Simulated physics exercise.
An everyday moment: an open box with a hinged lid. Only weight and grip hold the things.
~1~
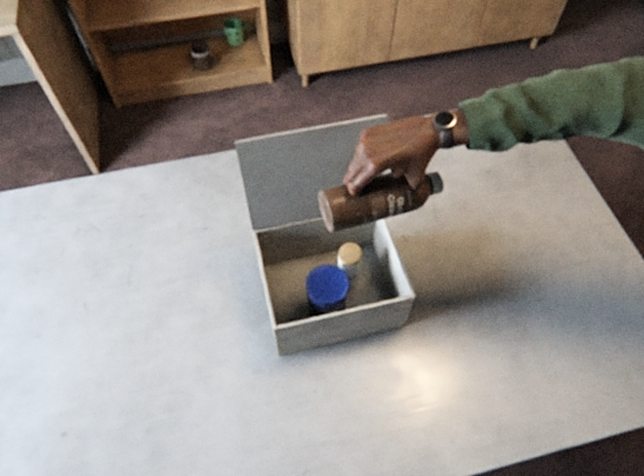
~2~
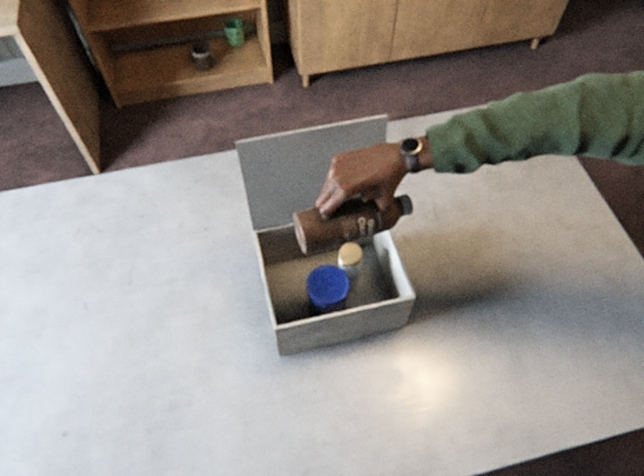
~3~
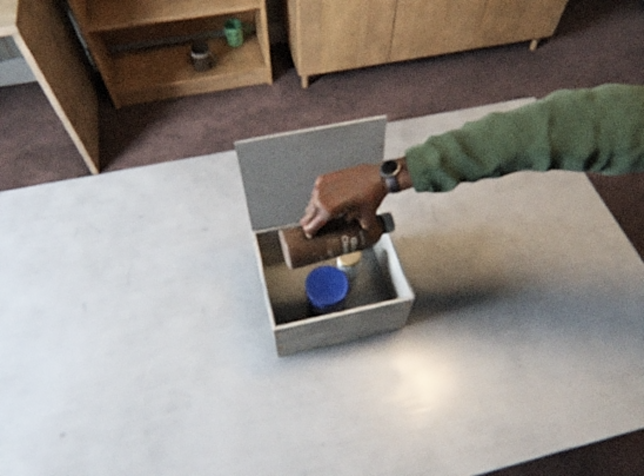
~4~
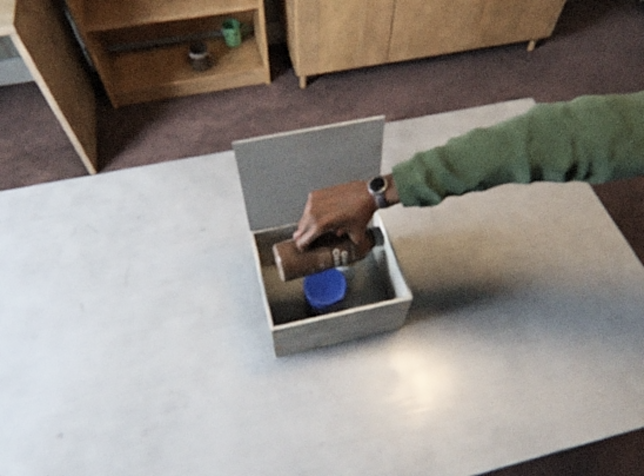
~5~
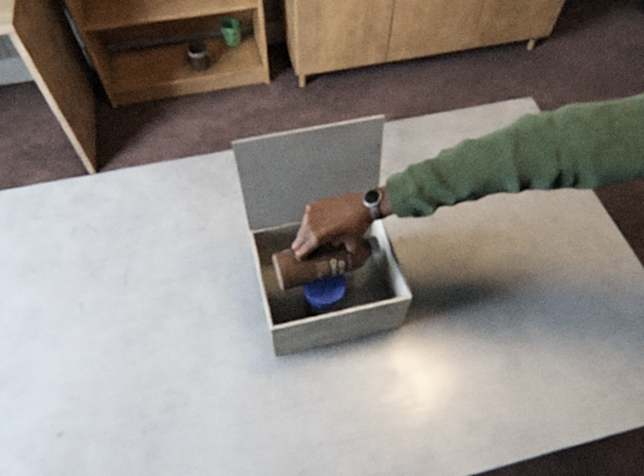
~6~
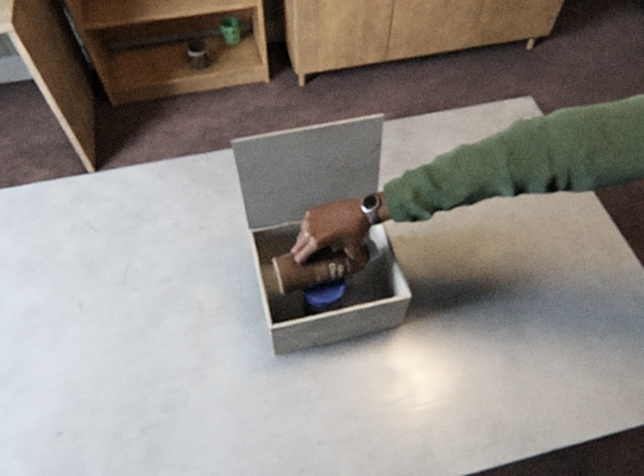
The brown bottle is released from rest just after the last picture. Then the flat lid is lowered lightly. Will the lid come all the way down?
As it turns out, it is held up.
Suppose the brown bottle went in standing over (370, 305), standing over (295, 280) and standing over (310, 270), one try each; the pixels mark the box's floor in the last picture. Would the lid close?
In the first case it will not close; in the second case it is held up; in the third case it will not close.
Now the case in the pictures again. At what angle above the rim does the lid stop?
Some 16° above the rim.
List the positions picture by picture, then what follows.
In the first picture, coming down; brown bottle (383, 197); blue tin (327, 296).
In the second picture, coming down; brown bottle (355, 218); blue tin (328, 297).
In the third picture, coming down; brown bottle (339, 236); blue tin (326, 297).
In the fourth picture, coming down; brown bottle (331, 249); blue tin (324, 298).
In the fifth picture, coming down; brown bottle (328, 259); blue tin (324, 297).
In the sixth picture, in place under the hand; brown bottle (327, 263); blue tin (323, 296).
Then, 1.40 s past the last view, lid 72° above the rim; brown bottle displaced a little near (333, 280).
Then, 2.10 s past the last view, lid 21° above the rim; brown bottle displaced a little near (334, 282).
Finally, lid 17° above the rim; moved from the start, brown bottle; the other 2 still in place. Final places as the last picture's camera would see them, brown bottle near (333, 283).
